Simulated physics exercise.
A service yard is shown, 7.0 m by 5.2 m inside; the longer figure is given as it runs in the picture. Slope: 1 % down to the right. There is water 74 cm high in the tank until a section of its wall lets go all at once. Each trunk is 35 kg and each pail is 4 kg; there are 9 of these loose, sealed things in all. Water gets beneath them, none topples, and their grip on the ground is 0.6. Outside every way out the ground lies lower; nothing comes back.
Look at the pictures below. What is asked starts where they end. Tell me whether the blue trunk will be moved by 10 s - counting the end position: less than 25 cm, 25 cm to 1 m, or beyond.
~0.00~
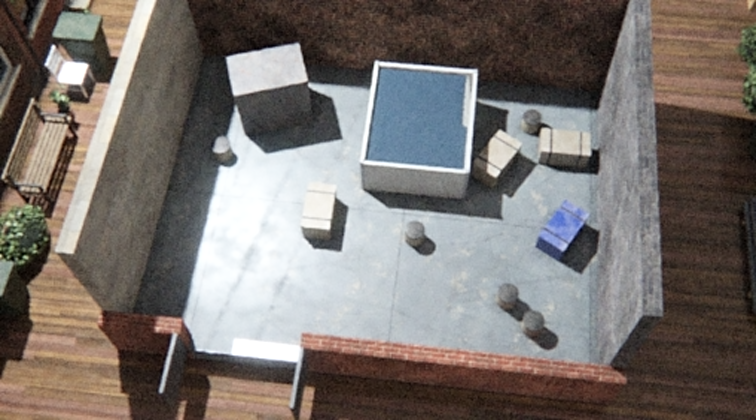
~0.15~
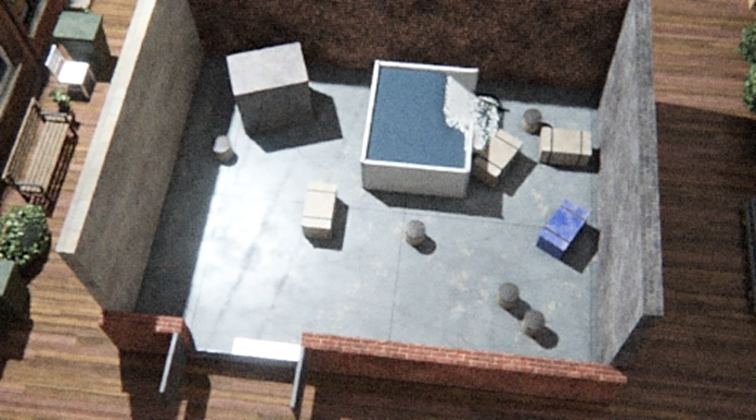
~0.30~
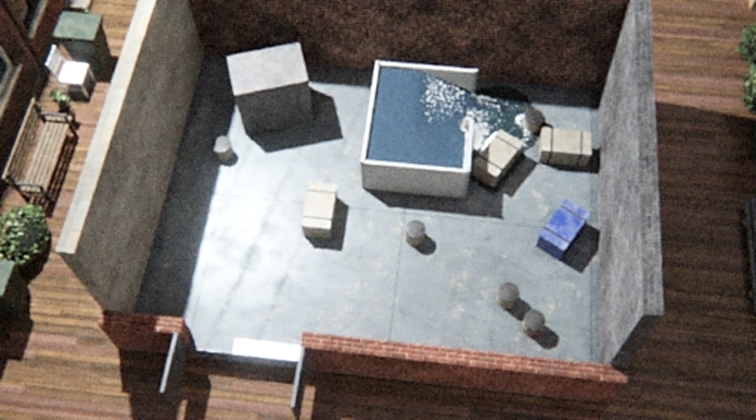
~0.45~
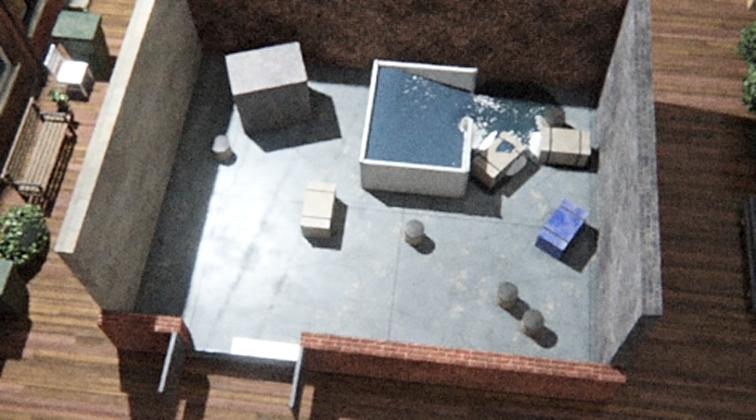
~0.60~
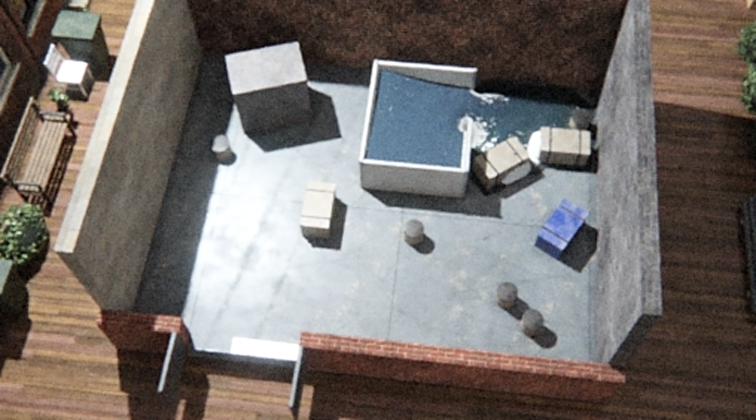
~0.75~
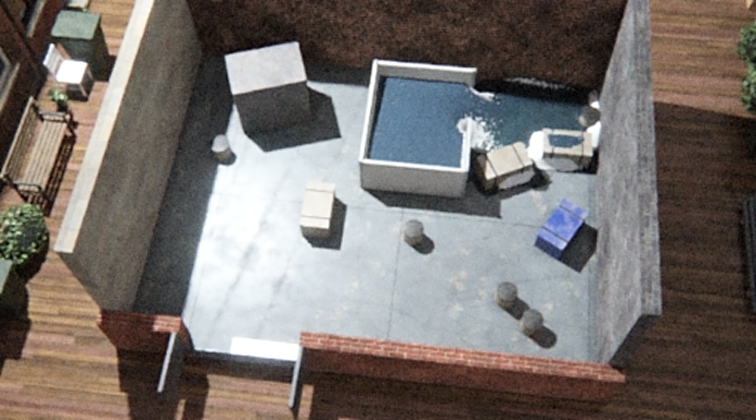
By the end, the blue trunk is taken a long way.
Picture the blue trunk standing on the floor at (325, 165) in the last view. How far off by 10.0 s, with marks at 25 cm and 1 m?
Outcome: It sits still.
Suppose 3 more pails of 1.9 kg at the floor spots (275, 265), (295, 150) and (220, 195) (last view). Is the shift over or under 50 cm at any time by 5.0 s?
One by one: Below the mark, below the mark, below the mark.
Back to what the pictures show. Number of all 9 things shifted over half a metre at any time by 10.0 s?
I make it 6.
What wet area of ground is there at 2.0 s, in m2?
Somewhere about 10.5 m2, give or take.
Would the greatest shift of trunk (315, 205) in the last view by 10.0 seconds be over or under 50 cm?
It stayed inside.
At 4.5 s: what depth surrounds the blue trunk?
I'd put it at about 12 cm.
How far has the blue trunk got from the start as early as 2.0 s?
Shift: About 10 cm.
After 2.0 s the blue trunk is near (560, 228), 0.1 m from its start, aground; 0 of 9 are out; 1 afloat.
After 4.5 s the blue trunk is near (464, 315), 2.2 m from its start, afloat; 0 of 9 are out; 4 afloat.
After 7.0 s the blue trunk is near (357, 289), 3.4 m from its start, aground; 0 of 9 are out; 1 afloat.
After 10.0 s the blue trunk is near (348, 289), 3.5 m from its start, aground; 0 of 9 are out; 4 afloat.
